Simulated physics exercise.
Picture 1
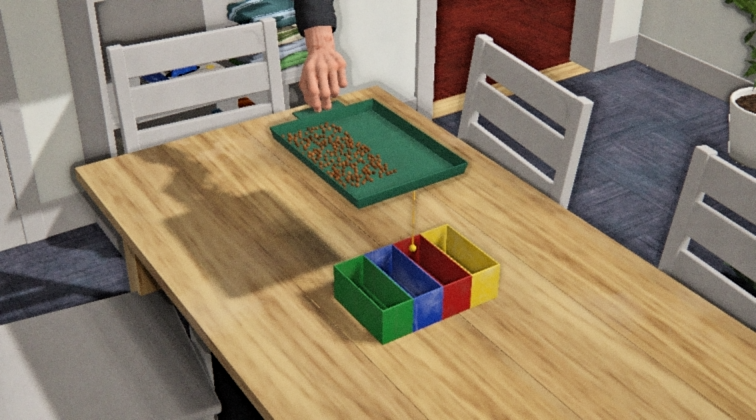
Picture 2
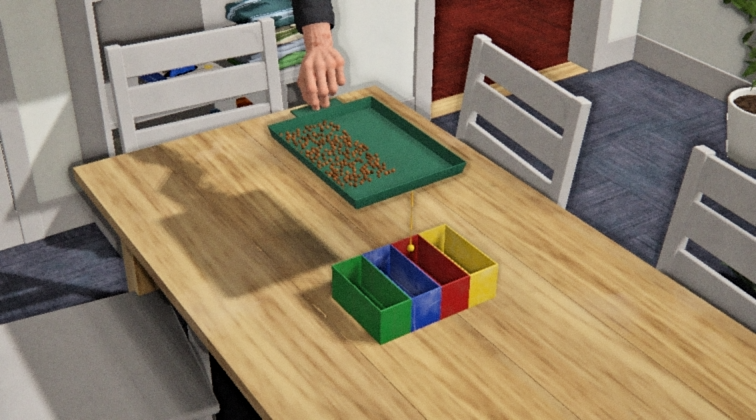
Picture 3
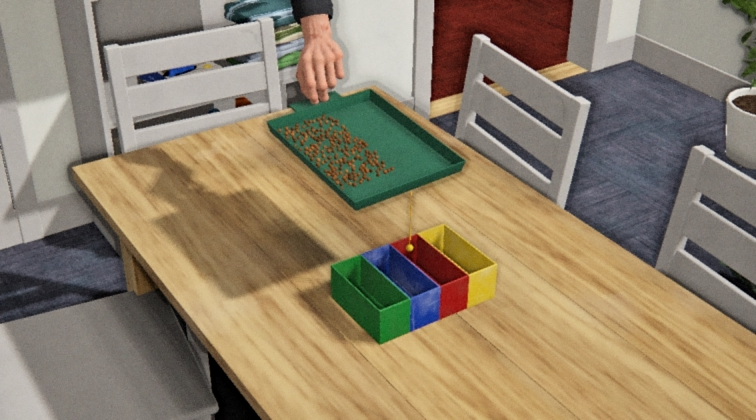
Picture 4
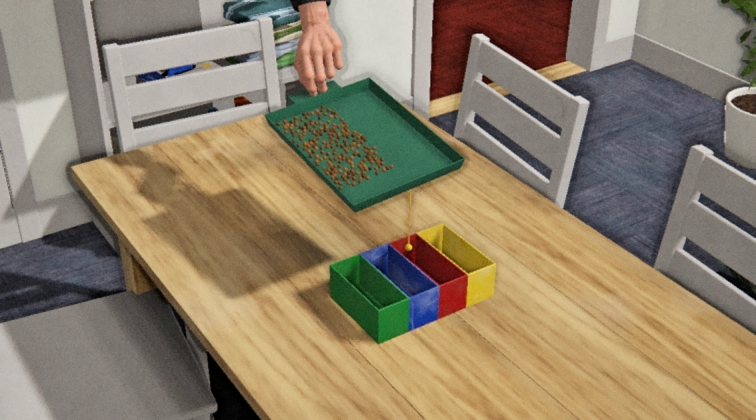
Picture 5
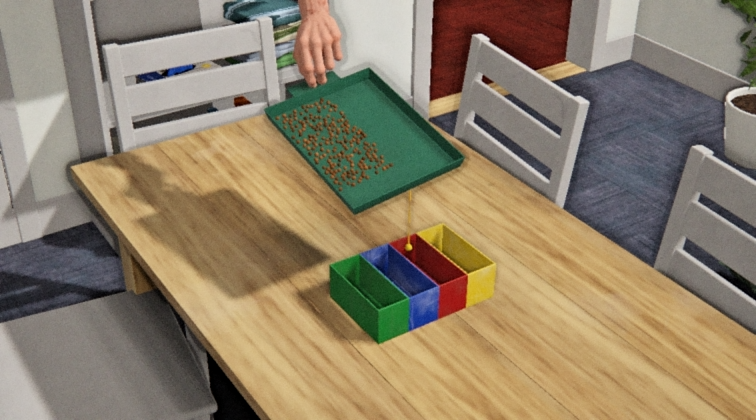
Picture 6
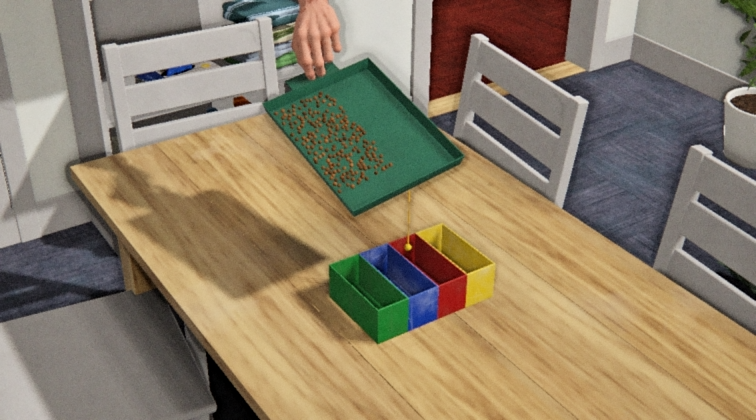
A green tray of small brown pieces, held by a hand at its far end, started out level and then tilted slightly toward its left front corner above green, blue, red and yellow compartments.
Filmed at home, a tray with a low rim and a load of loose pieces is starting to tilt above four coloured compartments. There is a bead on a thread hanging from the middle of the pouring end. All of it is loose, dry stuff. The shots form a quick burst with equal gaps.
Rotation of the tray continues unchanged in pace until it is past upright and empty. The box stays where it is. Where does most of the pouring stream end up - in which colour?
In the green one.
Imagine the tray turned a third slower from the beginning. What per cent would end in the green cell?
Close to 100 in a hundred.
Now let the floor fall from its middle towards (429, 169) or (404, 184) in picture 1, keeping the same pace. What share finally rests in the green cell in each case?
So it's 0 percent with the first slope and 30 percent with the other.
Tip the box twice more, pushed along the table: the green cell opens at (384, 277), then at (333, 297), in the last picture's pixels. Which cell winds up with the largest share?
Try one: The cell in green; try two: That blue cell.
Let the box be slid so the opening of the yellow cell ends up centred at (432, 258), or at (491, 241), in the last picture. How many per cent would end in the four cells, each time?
You'd see around 100 per cent and then around 0 per cent.
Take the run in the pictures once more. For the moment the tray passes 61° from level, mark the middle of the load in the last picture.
At about (356, 206).
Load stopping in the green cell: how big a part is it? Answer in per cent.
It comes to about 90 per cent of the load.
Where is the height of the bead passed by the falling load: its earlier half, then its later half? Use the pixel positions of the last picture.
Near (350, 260) and later near (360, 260).
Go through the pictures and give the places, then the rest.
Corners of the pouring end at (359, 197) and (464, 162), level; middle of the load at (336, 155), cereal balls; bead on its thread at (412, 248); green cell at (398, 319); blue cell at (428, 306); red cell at (457, 295); yellow cell at (485, 283), in the first picture.
Corners of the pouring end at (357, 198) and (462, 162), level; middle of the load at (334, 154), in the second picture.
Corners of the pouring end at (356, 200) and (462, 160), tipped barely, lowest at the left corner; middle of the load at (333, 151), in the third picture.
Corners of the pouring end at (355, 202) and (461, 158), tipped a little, lowest at the left corner; middle of the load at (332, 147), in the fourth picture.
Corners of the pouring end at (354, 205) and (461, 157), tipped a little, lowest at the left corner; middle of the load at (332, 143), in the fifth picture.
Corners of the pouring end at (354, 208) and (460, 155), tipped clearly, lowest at the left corner; middle of the load at (331, 141); green cell at (393, 318); blue cell at (423, 306); red cell at (452, 294); yellow cell at (480, 282), in the sixth picture.
Soon after the last picture, tray tipped steeply; nearly all on the tray; a stray few in the green cell; a stray few falling or outside the box.
A little later, tray tipped right over; about a third on the tray; about half in the green cell; a stray few in the blue cell; about a quarter falling or outside the box.
Later still, tray tipped past a quarter turn; nearly all in the green cell; a stray few in the blue cell; a small part falling or outside the box.
At rest, tray tipped past a quarter turn; nearly all in the green cell; a stray few in the blue cell; none in the red cell; none in the yellow cell; a small part outside the box.
